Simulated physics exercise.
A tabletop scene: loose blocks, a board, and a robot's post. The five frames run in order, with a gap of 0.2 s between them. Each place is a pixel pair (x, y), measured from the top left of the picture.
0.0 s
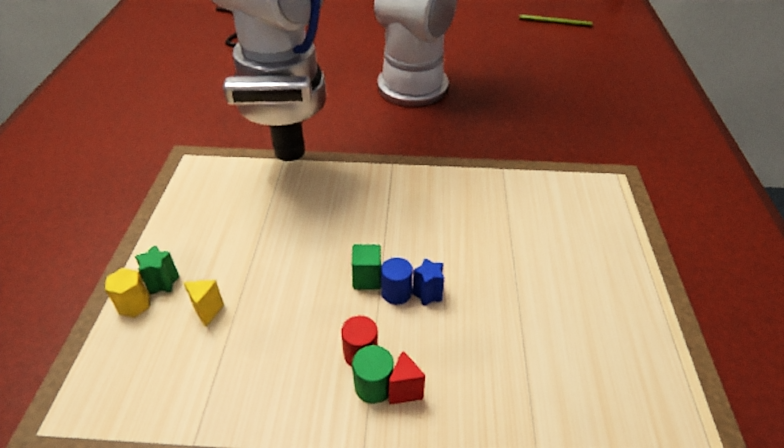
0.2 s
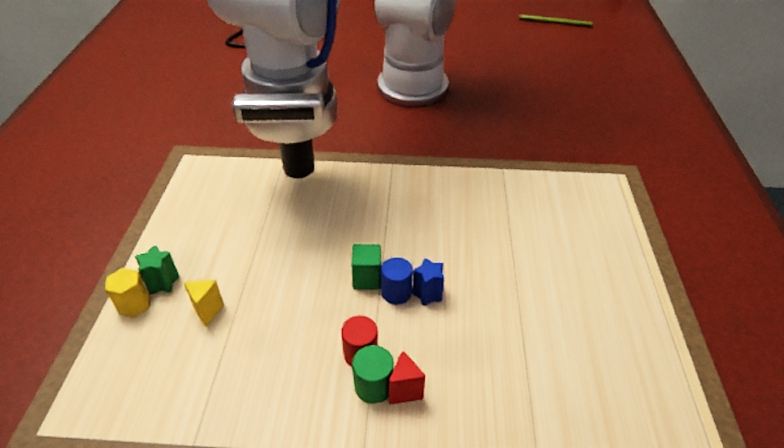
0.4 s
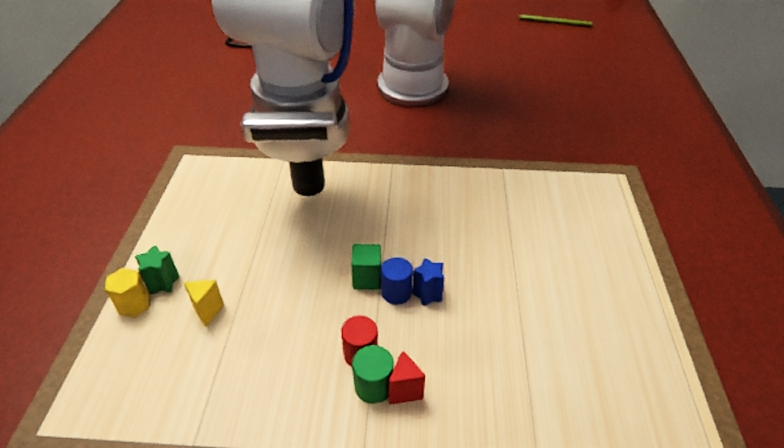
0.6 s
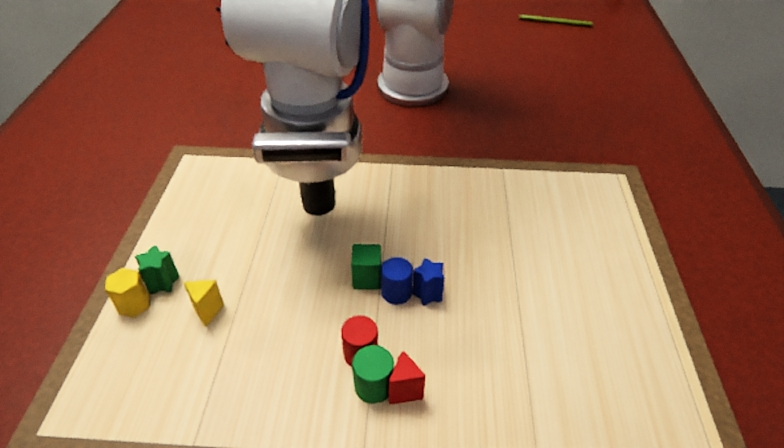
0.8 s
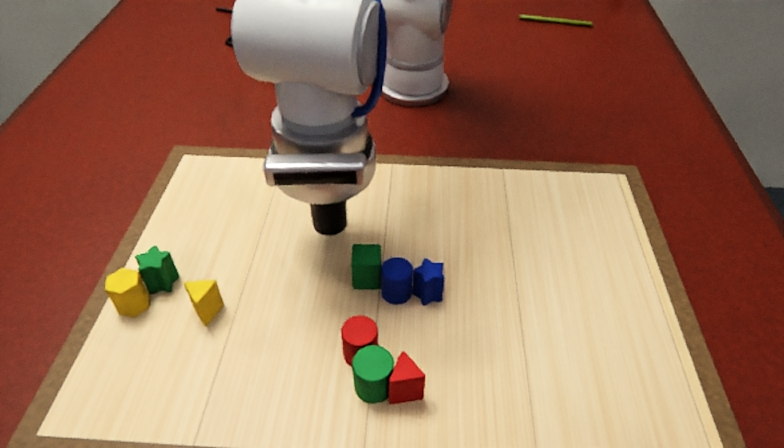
We see coloured blocks in loose groups on a wooden board as a robot arm moves its dark post from the far edge toward the viewer and slightly right, nearing the green square block, while the blocks stay still.
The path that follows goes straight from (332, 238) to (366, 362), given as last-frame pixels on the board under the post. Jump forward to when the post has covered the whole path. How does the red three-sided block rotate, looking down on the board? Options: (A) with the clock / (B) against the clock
B: Against the clock.
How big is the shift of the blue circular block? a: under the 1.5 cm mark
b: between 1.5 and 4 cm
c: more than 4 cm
The one that fits is b, between 1.5 and 4 cm.
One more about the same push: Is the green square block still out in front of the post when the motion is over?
In short: No.
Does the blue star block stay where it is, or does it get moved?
That block slides.
One third of the way, post at (340, 261); green square block at (372, 256), turned 15° clockwise.
Two thirds of the way, post at (352, 302); green square block at (384, 278), turned 15° anticlockwise; blue circular block at (416, 278); blue star block at (442, 268).
At the end, post at (366, 349); red circular block at (358, 374); green square block at (384, 278), turned 15° anticlockwise; green circular block at (375, 409); blue circular block at (416, 278); red three-sided block at (408, 372), turned 20° anticlockwise; blue star block at (442, 268).
